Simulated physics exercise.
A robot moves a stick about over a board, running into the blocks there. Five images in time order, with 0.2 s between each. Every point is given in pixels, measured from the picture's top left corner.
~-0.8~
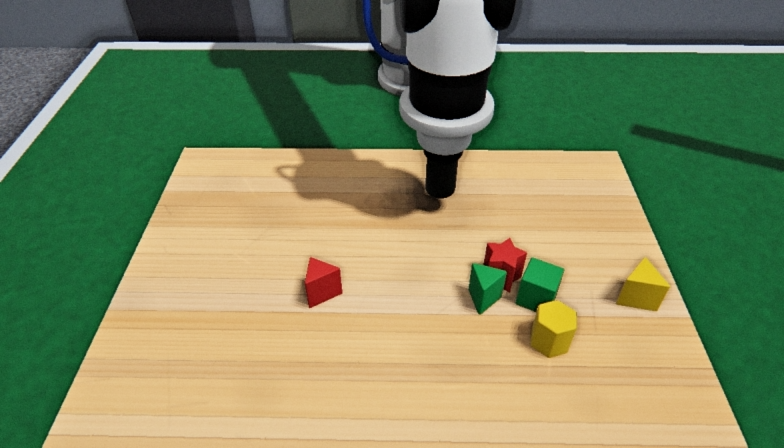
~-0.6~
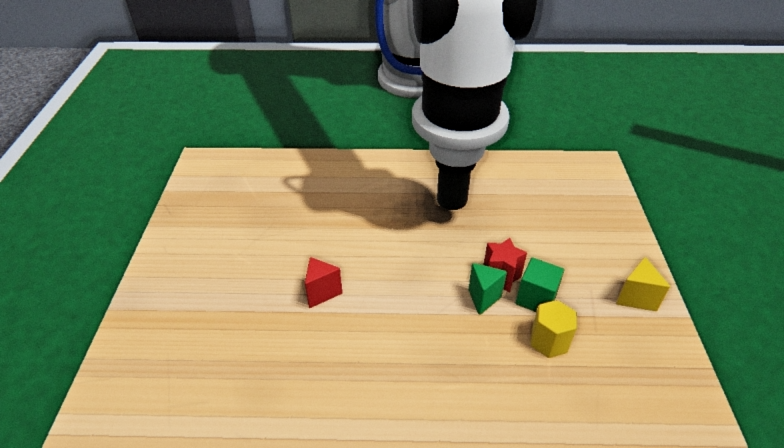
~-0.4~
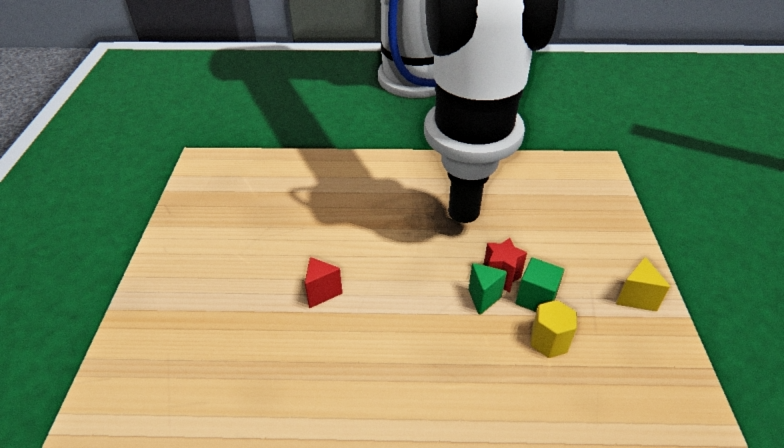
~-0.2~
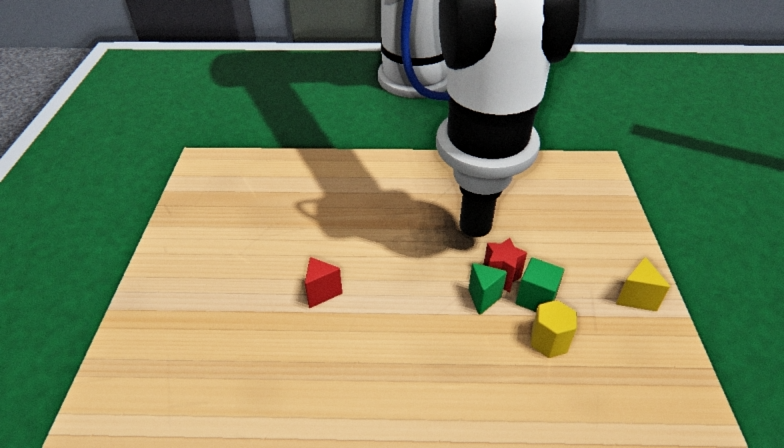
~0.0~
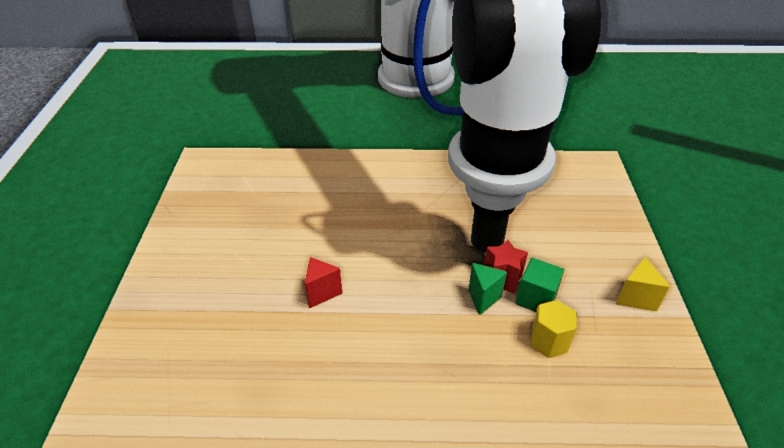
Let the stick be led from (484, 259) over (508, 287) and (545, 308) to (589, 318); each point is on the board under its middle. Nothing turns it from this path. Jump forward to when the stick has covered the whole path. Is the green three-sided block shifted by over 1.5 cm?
No, that is not what happens.
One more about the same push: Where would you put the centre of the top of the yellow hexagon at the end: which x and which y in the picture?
My estimate: (583, 343).
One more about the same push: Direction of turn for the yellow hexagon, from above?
Clockwise.
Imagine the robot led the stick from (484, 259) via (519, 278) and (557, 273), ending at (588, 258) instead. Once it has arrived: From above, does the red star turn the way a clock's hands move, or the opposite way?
Verdict: Clockwise.
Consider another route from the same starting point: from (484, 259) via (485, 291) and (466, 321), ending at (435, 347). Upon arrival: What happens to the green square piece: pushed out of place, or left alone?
Once the stick is done, the green square piece is in a new spot.
On the path given first. One third of the way, stick (511, 270); green three-sided block (490, 279), turned 30° clockwise; red star (537, 283); green square piece (573, 295), turned 10° anticlockwise; yellow hexagon (563, 323), turned 30° clockwise.
Two thirds of the way, stick (550, 291); green three-sided block (490, 279), turned 30° clockwise; red star (576, 306); green square piece (616, 317); yellow hexagon (574, 336), turned 70° clockwise.
At the end, stick (596, 302); green three-sided block (490, 279), turned 30° clockwise; red star (616, 320), turned 15° clockwise; green square piece (656, 340), turned 15° clockwise; yellow hexagon (583, 343), turned 95° clockwise.
